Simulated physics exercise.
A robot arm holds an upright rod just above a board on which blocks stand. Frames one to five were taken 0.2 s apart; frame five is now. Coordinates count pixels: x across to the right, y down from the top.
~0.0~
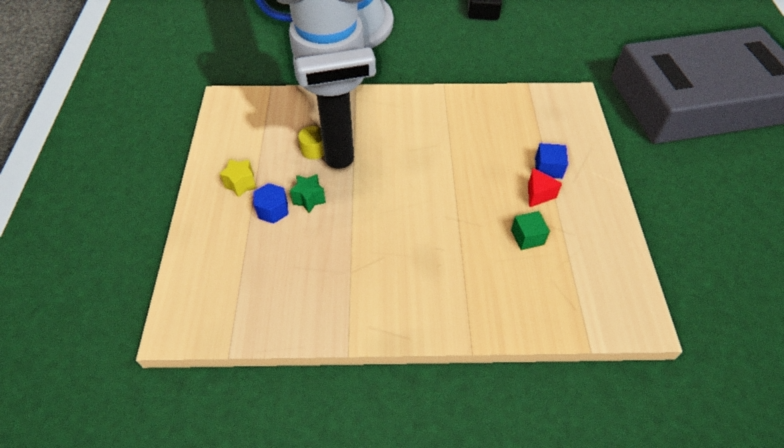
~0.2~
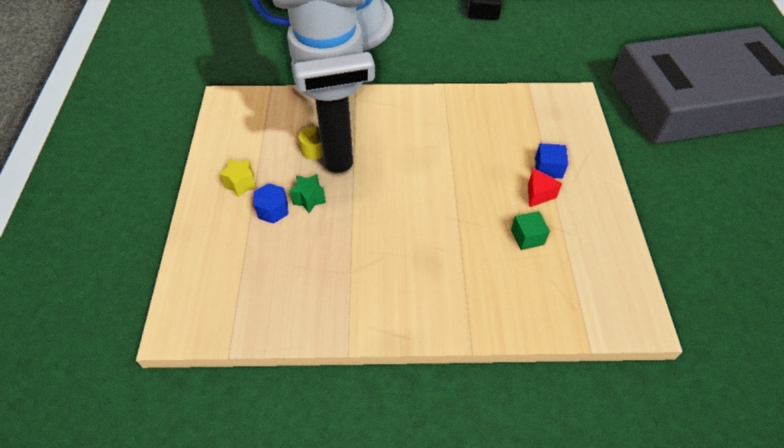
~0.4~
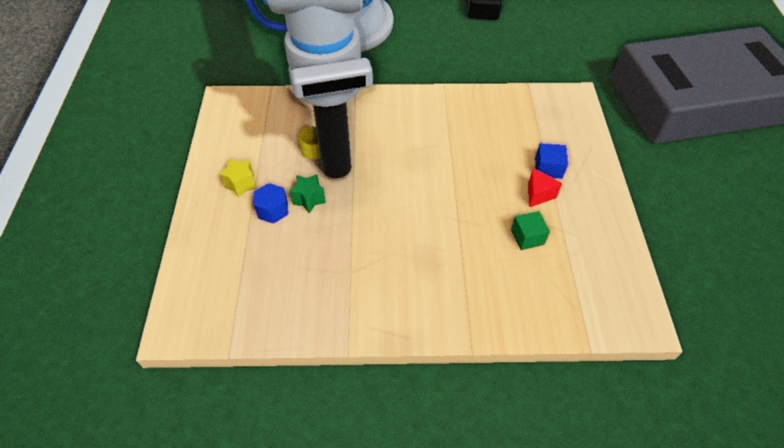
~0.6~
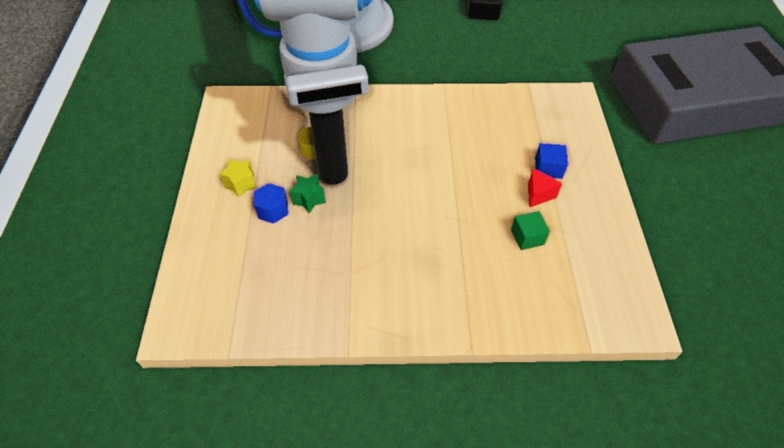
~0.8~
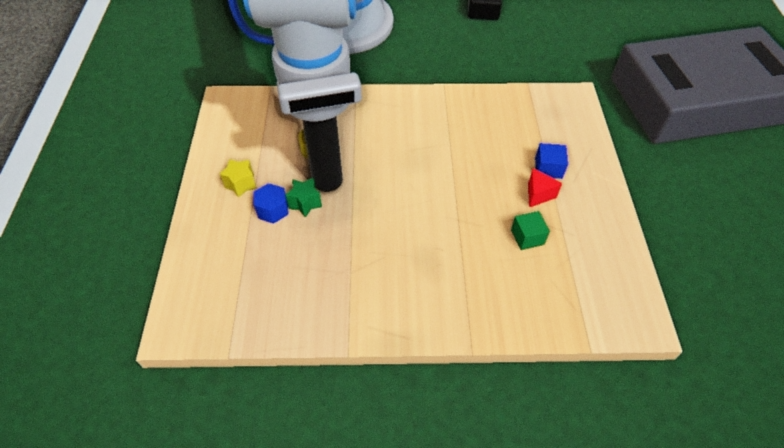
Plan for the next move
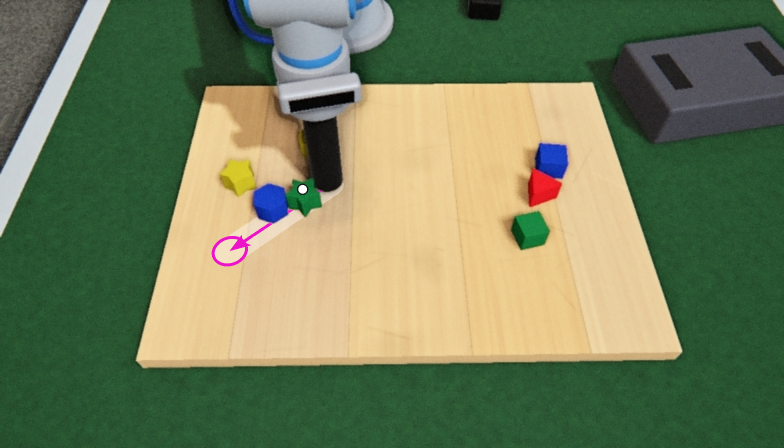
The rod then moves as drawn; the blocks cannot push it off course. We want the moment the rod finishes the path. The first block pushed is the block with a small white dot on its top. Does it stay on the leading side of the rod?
Most likely the block with a small white dot on its top slides off.
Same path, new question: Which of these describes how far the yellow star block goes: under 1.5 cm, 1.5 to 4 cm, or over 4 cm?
Ends under 1.5 cm away.
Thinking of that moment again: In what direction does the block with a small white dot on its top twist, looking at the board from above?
Seen from overhead, it turns anticlockwise.
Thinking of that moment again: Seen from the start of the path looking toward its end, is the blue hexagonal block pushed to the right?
The answer is yes.
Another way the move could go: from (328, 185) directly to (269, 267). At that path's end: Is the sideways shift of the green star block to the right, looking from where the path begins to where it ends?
Answer: Yes.
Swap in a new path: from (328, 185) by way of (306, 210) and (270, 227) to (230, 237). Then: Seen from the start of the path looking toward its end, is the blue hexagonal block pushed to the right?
The answer is yes.
Drawn move, straight from (328, 185) to (230, 251); the dot is on the green star block.
What follows on the original path. One third of the way, rod (296, 202); blue hexagonal block (249, 208), turned 70° clockwise; green star block (283, 214), turned 50° anticlockwise.
Two thirds of the way, rod (263, 224); blue hexagonal block (225, 217), turned 100° clockwise; green star block (267, 236), turned 90° anticlockwise.
At the end, rod (228, 247); yellow star block still; blue hexagonal block (202, 221), turned 165° clockwise; green star block (264, 241), turned 120° anticlockwise; yellow circular block still.
